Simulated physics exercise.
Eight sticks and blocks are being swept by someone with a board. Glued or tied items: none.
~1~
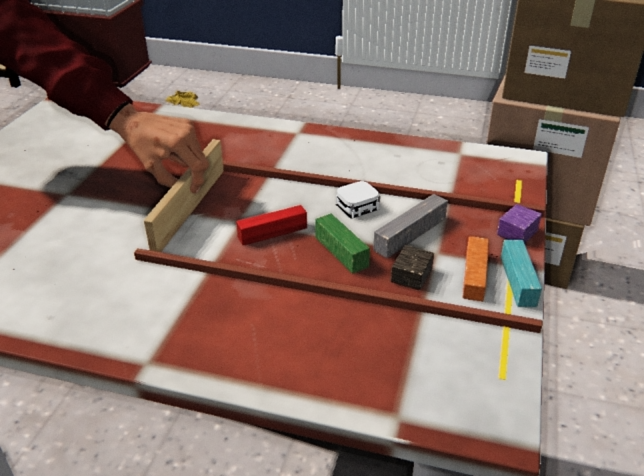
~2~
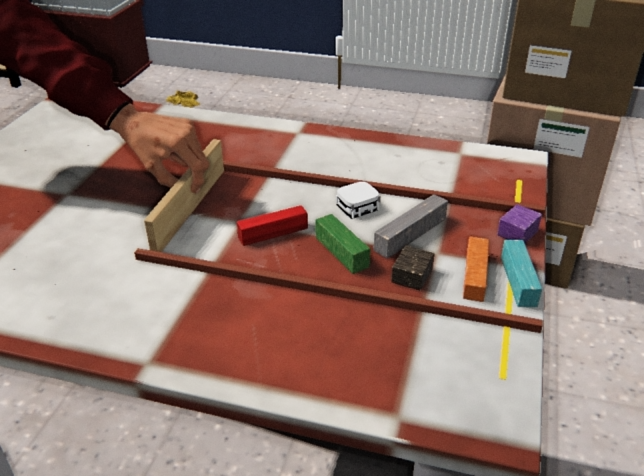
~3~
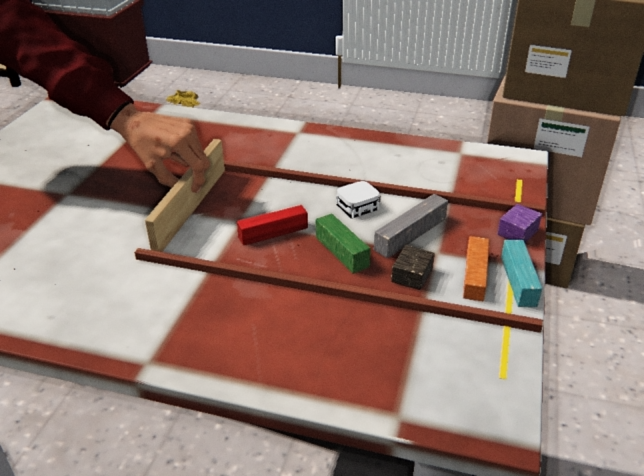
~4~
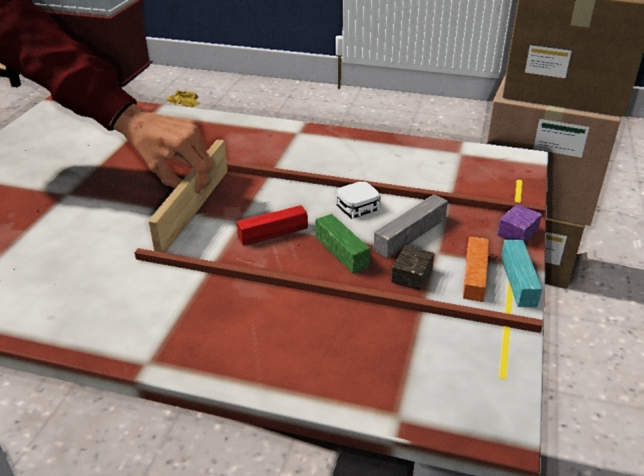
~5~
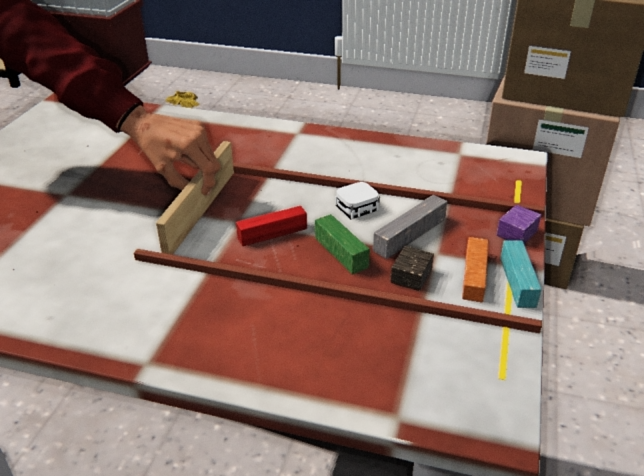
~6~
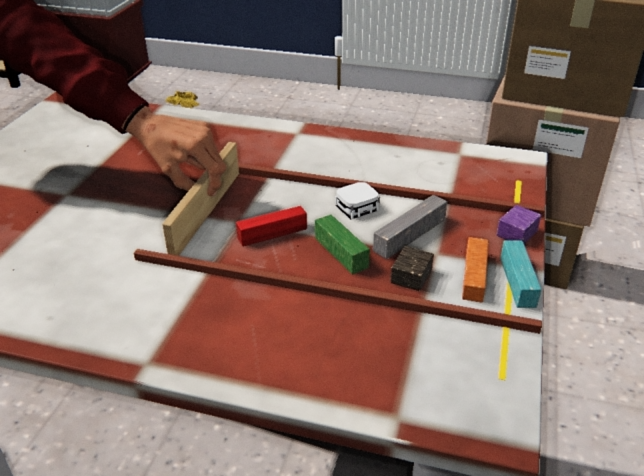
A hand in a dark red sleeve holds a pale wooden board upright at the left of a red-and-white checked table, seen from above at an angle, with cardboard boxes behind. Between two brown rails lie a red stick, green bar, white case, grey bar, dark block, orange bar, turquoise bar and purple block. The hand slides the board slightly rightward, while the objects and view stay still.
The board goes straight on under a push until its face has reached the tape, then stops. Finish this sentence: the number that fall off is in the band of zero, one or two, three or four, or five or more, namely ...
Namely five or more.
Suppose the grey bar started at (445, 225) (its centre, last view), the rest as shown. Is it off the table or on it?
Here the grey bar departs.
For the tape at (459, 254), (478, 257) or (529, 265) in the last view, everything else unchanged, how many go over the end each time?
So, one try after another, the floor gets 1, then 3, then 7.
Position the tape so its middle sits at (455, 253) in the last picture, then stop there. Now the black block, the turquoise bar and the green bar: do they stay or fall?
Black block: Stays in place; turquoise bar: Goes down; green bar: Stays in place.
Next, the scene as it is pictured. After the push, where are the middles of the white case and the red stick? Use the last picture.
Close to (532, 220); the other close to (521, 261).
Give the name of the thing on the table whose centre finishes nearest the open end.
The green bar is foremost.
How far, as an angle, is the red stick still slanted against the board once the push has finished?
Out of line by around 0°.
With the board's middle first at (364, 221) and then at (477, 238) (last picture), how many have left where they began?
Moved so far: 5, later 8.
Soon after, none off yet; turquoise bar at rest near (520, 273); purple block at rest near (519, 225); orange bar at rest near (476, 269).
After that, none off yet; turquoise bar at rest near (521, 273); purple block at rest near (519, 225); orange bar displaced a little near (495, 270).
In the end, the number that fall off is five or more; gone, grey bar, black block, orange bar, purple block and turquoise bar.
